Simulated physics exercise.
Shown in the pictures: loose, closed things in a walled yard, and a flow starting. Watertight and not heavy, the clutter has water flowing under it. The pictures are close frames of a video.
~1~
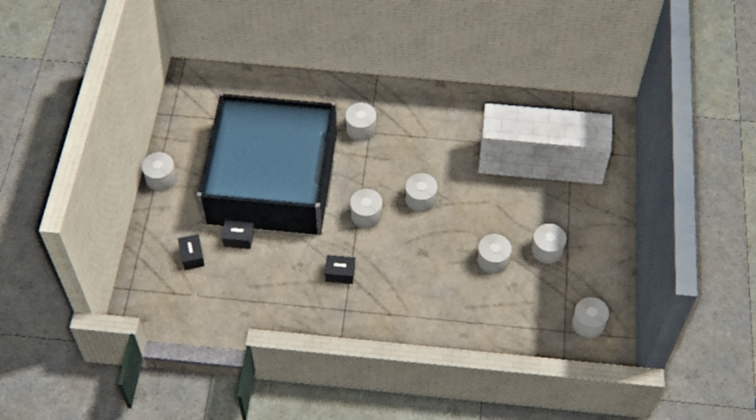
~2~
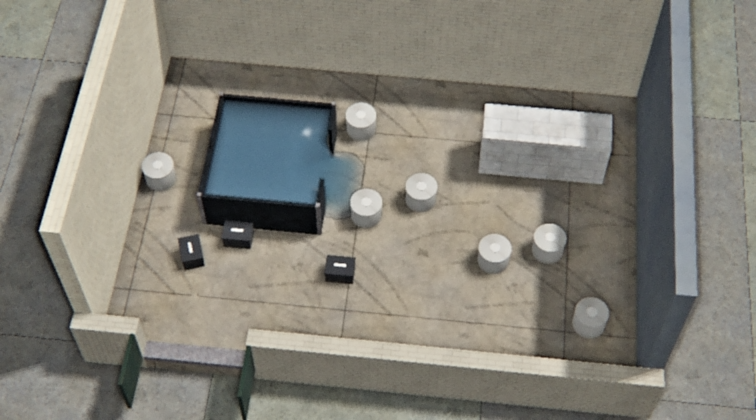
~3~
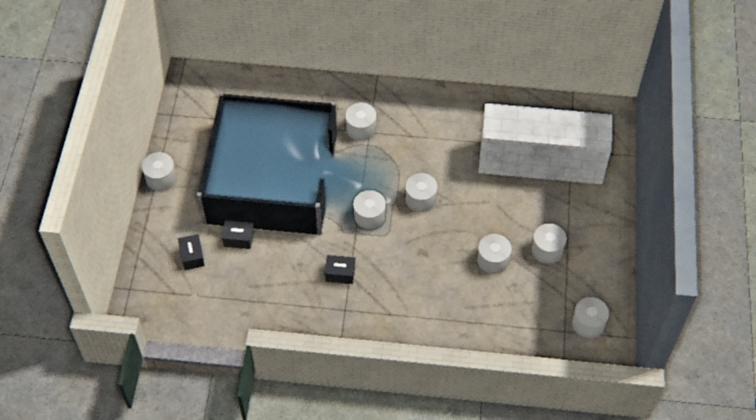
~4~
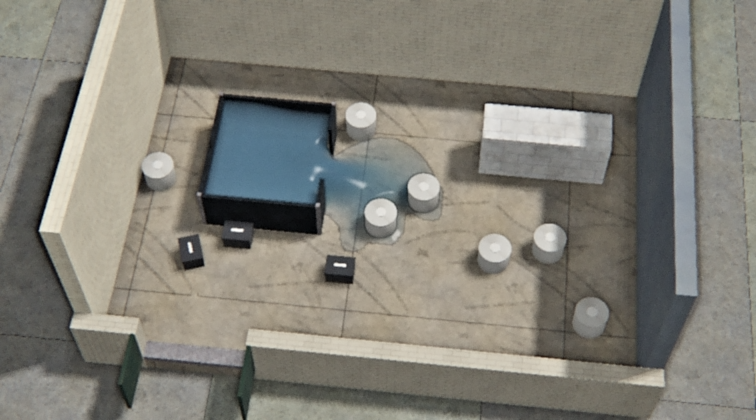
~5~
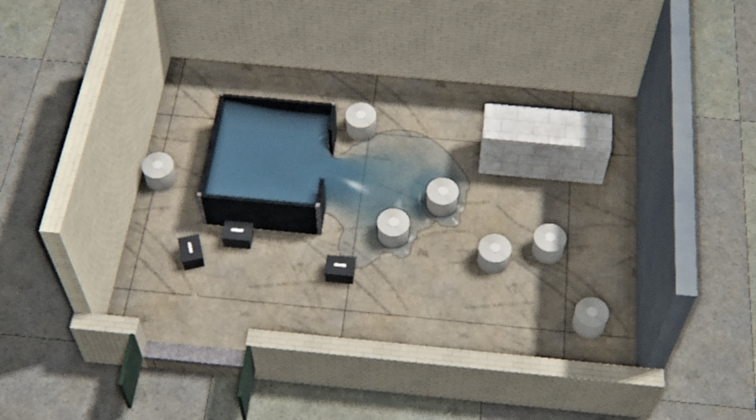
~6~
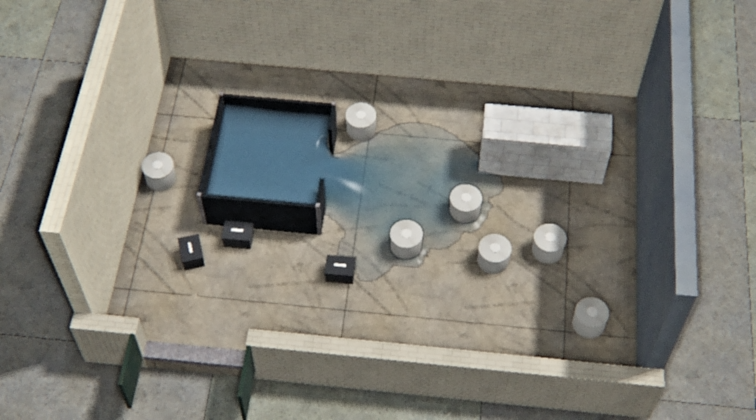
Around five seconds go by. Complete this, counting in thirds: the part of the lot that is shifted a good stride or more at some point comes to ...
It comes to between one and two thirds.
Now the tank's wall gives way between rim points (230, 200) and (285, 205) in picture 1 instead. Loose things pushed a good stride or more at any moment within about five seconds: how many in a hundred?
Roughly 20 in a hundred.
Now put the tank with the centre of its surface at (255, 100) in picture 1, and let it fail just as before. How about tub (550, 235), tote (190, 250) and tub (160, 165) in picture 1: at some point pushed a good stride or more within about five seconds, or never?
Well, in order they come out as moved that far, stayed within it and stayed within it.
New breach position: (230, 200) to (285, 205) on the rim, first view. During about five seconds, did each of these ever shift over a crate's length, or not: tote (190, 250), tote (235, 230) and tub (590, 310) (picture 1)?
Results in order: Stayed short / cleared that distance / cleared that distance.
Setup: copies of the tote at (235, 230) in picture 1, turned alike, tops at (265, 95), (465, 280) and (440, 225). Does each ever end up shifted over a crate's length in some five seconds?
As listed: No, shifted that much, pushed that far.
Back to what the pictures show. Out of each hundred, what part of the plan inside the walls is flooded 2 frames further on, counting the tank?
I reckon around 30 per cent.
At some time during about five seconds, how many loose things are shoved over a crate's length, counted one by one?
That works out to 5.
A moment on, 2 of 10 are well off their spots; 0 afloat.
Next, 4 of 10 are well off their spots; 2 afloat.
Later, 5 of 10 are well off their spots; 5 afloat.
In the end, 5 of 10 are well off their spots, and 5 have been at some point; 5 afloat.
